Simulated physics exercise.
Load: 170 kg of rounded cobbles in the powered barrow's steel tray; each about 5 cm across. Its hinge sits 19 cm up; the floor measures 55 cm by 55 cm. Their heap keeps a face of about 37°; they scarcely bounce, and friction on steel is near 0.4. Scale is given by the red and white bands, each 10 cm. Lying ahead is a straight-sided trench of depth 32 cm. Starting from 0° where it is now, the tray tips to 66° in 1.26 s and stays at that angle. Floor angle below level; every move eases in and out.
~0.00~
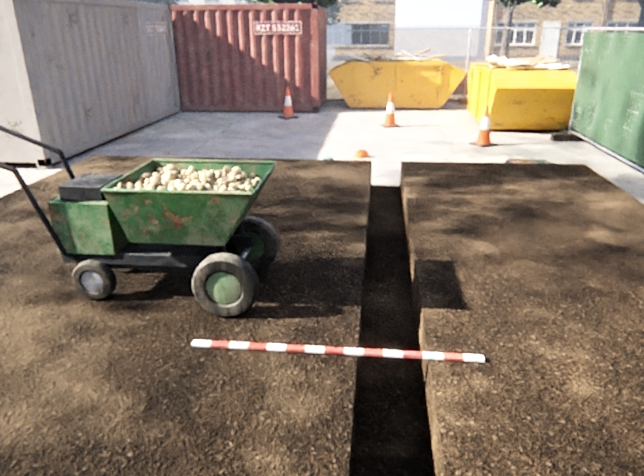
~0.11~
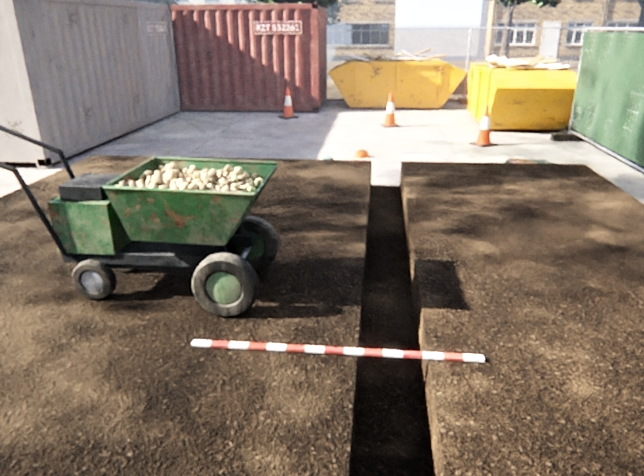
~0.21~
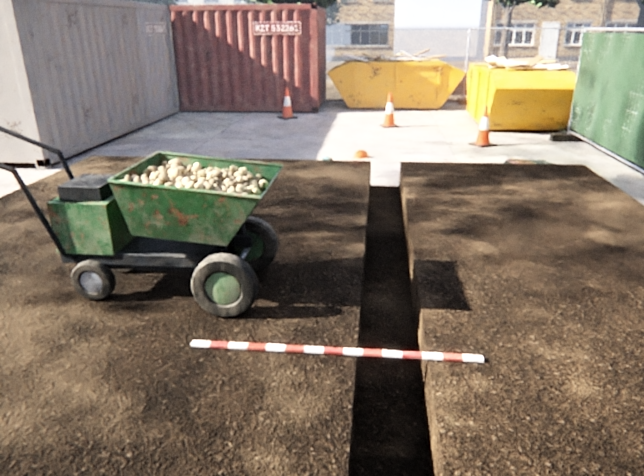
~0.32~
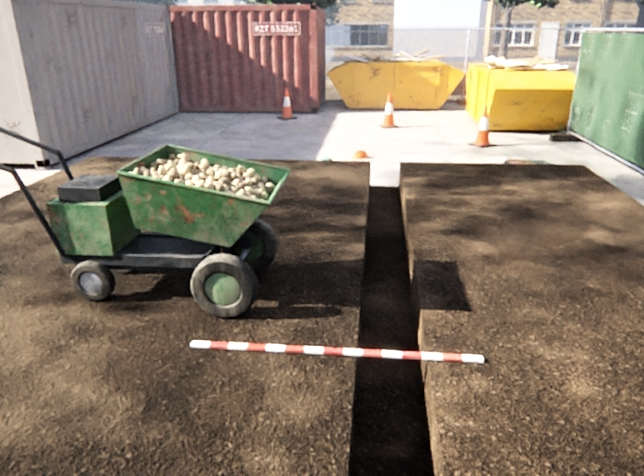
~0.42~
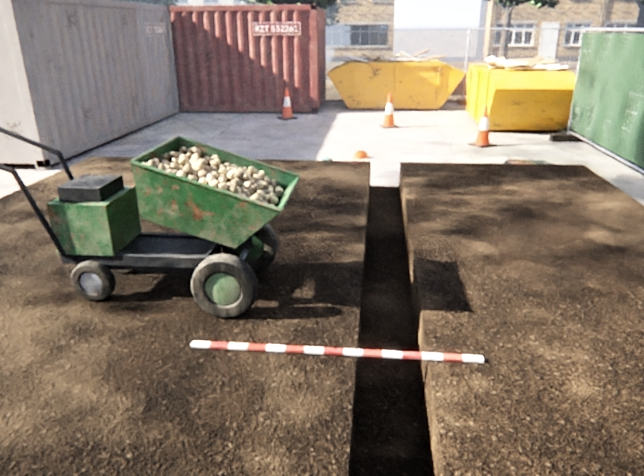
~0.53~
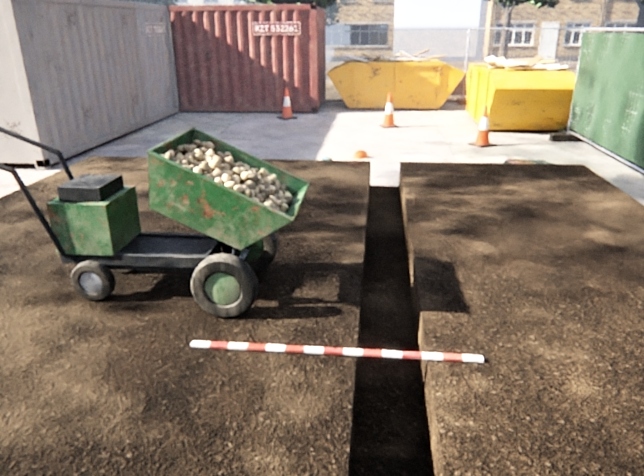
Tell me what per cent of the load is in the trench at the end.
Some 58 per cent.
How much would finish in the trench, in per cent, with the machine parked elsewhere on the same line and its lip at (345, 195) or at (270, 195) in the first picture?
Roughly 25 per cent, then 75 per cent.
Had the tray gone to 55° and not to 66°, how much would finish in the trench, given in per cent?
It would come to about 25 percent.
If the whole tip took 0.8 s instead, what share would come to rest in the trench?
About 60 percent, I'd say.
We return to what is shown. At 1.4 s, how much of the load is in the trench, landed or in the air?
By then, around 15 percent.
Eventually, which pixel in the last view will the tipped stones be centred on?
At about pixel (380, 327) in the last view.
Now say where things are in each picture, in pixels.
The first frame shows lip at (252, 194), floor tilted 0°, highest stones at (196, 175).
The second frame shows lip at (254, 195), floor tilted 1°, highest stones at (181, 174); the stones move at 0.2 m/s on average.
In the third frame, the tray is at 5°, its lip at (260, 198); the top of the load is at (176, 170); the stones move at 0.4 m/s on average.
In the fourth frame, the tray is at 10°, its lip at (270, 203); the top of the load is at (174, 163); the stones move at 0.5 m/s on average.
The fifth frame shows lip at (281, 211), floor tilted 17°, highest stones at (185, 155); the stones move at 0.6 m/s on average.
The sixth frame shows lip at (293, 220), floor tilted 25°, highest stones at (197, 150); the stones move at 0.7 m/s on average.
After 0.9 s the floor is at 55°; 100 % in the tray; the foremost stones are at (324, 238).
After 1.4 s the floor is at 66°; 76 % in the tray, 9 % short of the trench, 15 % in the trench; the foremost stones are at (410, 337).
After 1.7 s the floor is at 66°; 54 % in the tray, 11 % short of the trench, 35 % in the trench; the foremost stones are at (415, 345).
After 3.7 s the floor is at 66°; 23 % in the tray, 19 % short of the trench, 58 % in the trench; the foremost stones are at (412, 321).
